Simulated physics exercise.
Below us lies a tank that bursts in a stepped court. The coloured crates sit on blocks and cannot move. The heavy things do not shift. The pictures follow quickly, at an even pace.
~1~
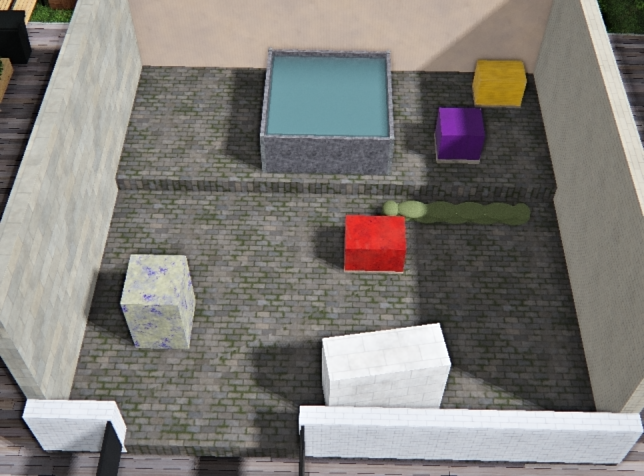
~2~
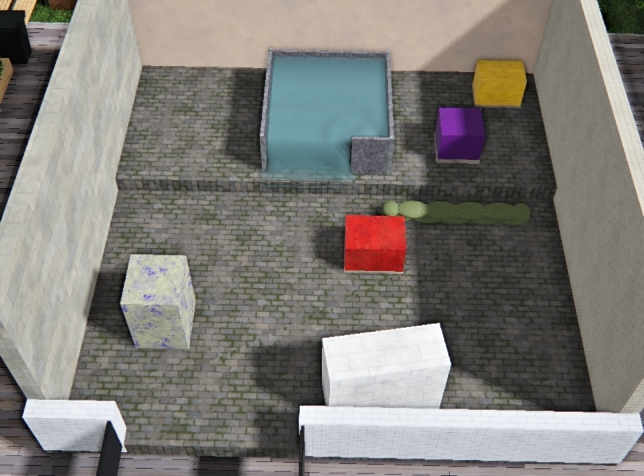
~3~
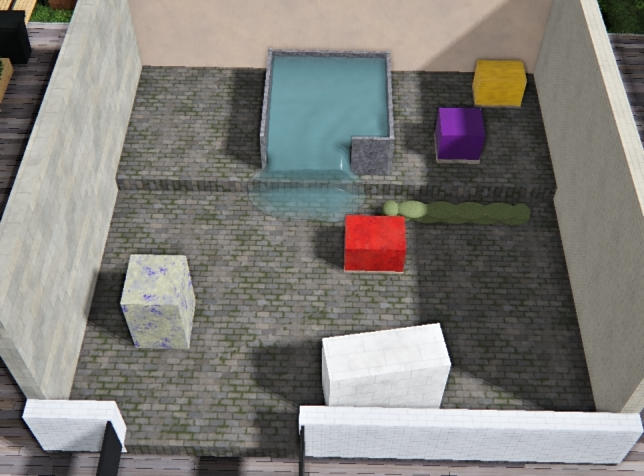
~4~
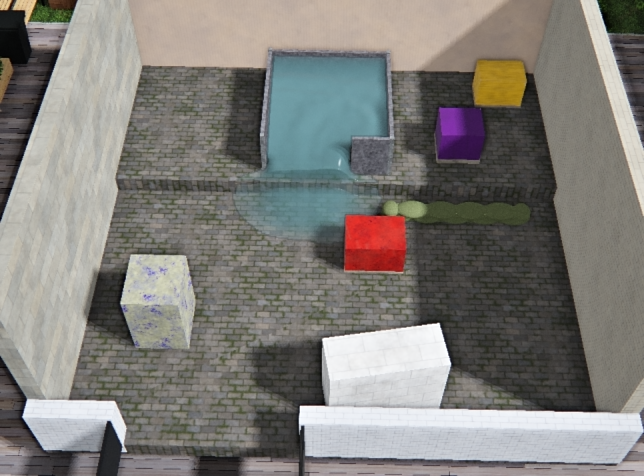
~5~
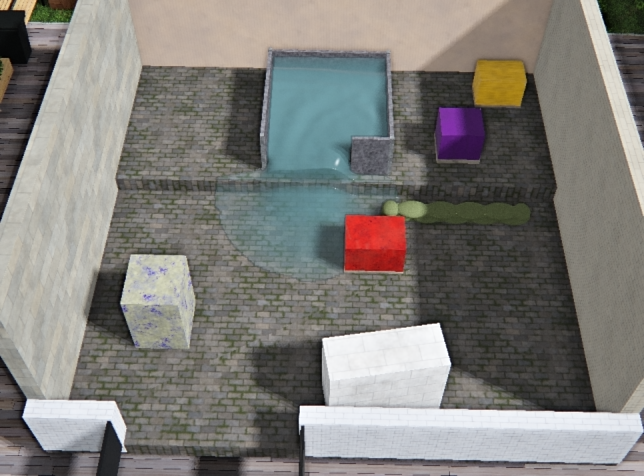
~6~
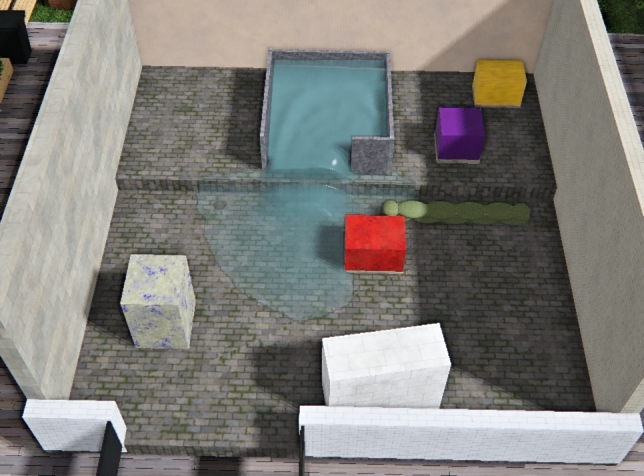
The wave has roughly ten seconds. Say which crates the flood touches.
One by one: The purple crate escapes dry; the yellow crate escapes dry; the red crate is wetted.
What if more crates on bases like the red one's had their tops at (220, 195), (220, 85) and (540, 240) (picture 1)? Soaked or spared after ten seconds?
In turn: Ends up wet, escapes it, ends up wet.
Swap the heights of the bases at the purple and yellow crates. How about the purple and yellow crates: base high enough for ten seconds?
One by one: The purple one is safe; the yellow one stays dry.
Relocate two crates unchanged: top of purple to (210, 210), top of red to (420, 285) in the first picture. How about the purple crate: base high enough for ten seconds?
In short: Purple crate is topped.
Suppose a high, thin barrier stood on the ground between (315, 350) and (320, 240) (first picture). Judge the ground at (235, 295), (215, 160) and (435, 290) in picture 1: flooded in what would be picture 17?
In that order: Awash, not flooded, not flooded.
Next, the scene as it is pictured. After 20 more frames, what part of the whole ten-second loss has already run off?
About 45 per cent.
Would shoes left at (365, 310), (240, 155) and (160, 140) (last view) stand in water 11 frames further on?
As listed: Flooded, clear, clear.
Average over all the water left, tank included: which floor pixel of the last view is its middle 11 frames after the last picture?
I would point to (307, 211).
A moment on, water covers 25 % of the floor; the purple crate not reached, the yellow crate not reached, the red crate water round its plinth.
Next, water covers 40 % of the floor; the purple crate not reached, the yellow crate not reached, the red crate water round its plinth.
Then, water covers 55 % of the floor; the purple crate not reached, the yellow crate not reached, the red crate water round its plinth.
Later, water covers 60 % of the floor; the purple crate not reached, the yellow crate not reached, the red crate water round its plinth.
In the end, water covers 65 % of the floor; the purple crate stayed above the water, the yellow crate stayed above the water, the red crate was topped.
